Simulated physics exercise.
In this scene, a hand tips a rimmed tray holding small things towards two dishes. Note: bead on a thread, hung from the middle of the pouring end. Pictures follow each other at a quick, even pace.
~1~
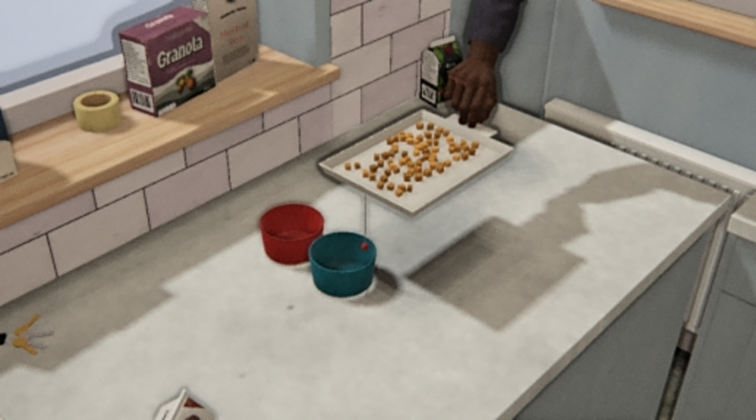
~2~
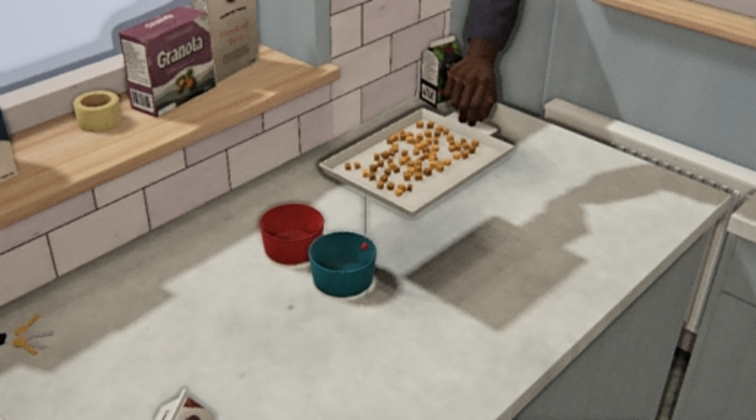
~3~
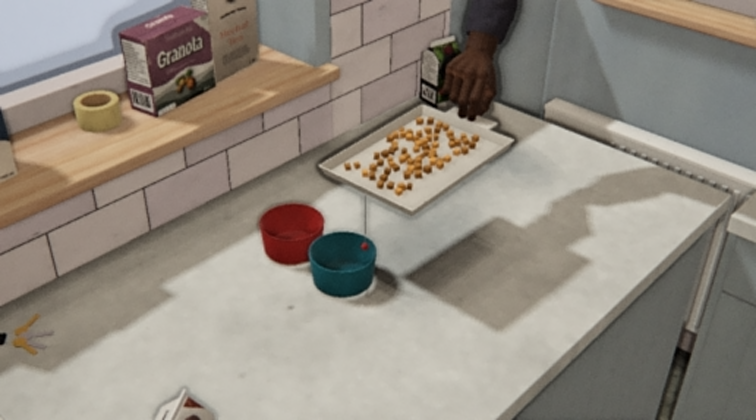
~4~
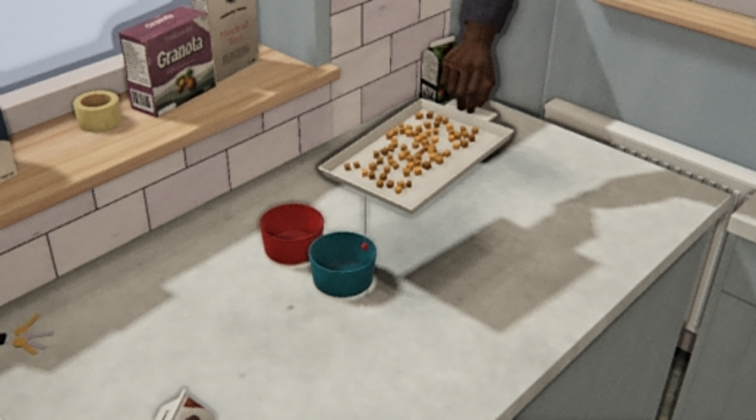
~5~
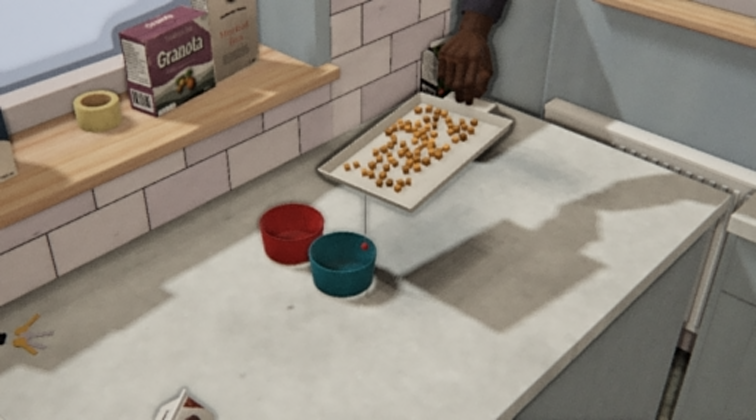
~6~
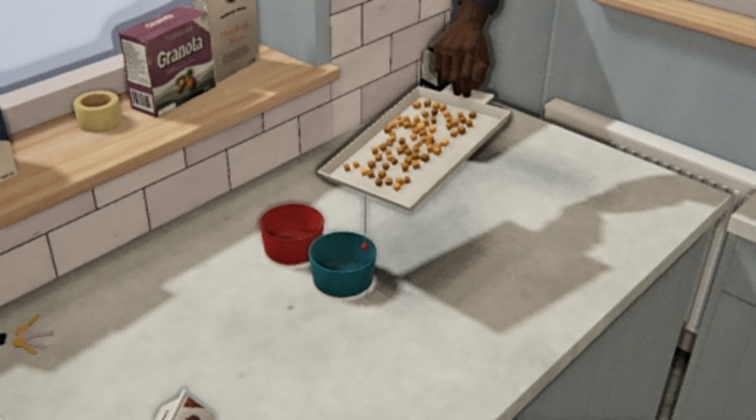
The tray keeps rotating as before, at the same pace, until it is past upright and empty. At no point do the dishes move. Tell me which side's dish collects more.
The right side's.
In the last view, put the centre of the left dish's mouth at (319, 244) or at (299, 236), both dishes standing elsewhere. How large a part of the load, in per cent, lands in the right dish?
About 0% on the first try and 10% on the second.
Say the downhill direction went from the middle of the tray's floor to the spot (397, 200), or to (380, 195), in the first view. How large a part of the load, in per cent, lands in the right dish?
I'd expect around 0 in a hundred first and around 30 in a hundred second.
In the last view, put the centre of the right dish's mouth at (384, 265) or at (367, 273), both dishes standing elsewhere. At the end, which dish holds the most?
Result for the first try: The dish on the left side; for the second: The dish on the left side.
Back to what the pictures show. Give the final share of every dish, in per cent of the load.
Left dish around 20, right dish around 60, both in a hundred.
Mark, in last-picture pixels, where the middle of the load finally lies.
The centre ends up roughly at (331, 269).
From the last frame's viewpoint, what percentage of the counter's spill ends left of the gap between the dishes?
That's about 30 per cent of the spill.
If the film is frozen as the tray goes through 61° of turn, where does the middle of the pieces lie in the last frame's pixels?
Near (350, 166).
Soon after the last picture, tray tipped steeply; nearly all on the tray; a stray few in the right dish; a small part in the air.
A little later, tray tipped past a quarter turn; a small part on the tray; about a third in the right dish; a small part in the left dish; a small part outside both; about a quarter in the air.
Later still, tray tipped past a quarter turn; about two thirds in the right dish; about a quarter in the left dish; about a quarter outside both; a stray few in the air.
At rest, tray tipped past a quarter turn; about two thirds in the right dish; about a quarter in the left dish; about a quarter outside both; a stray few in the air.
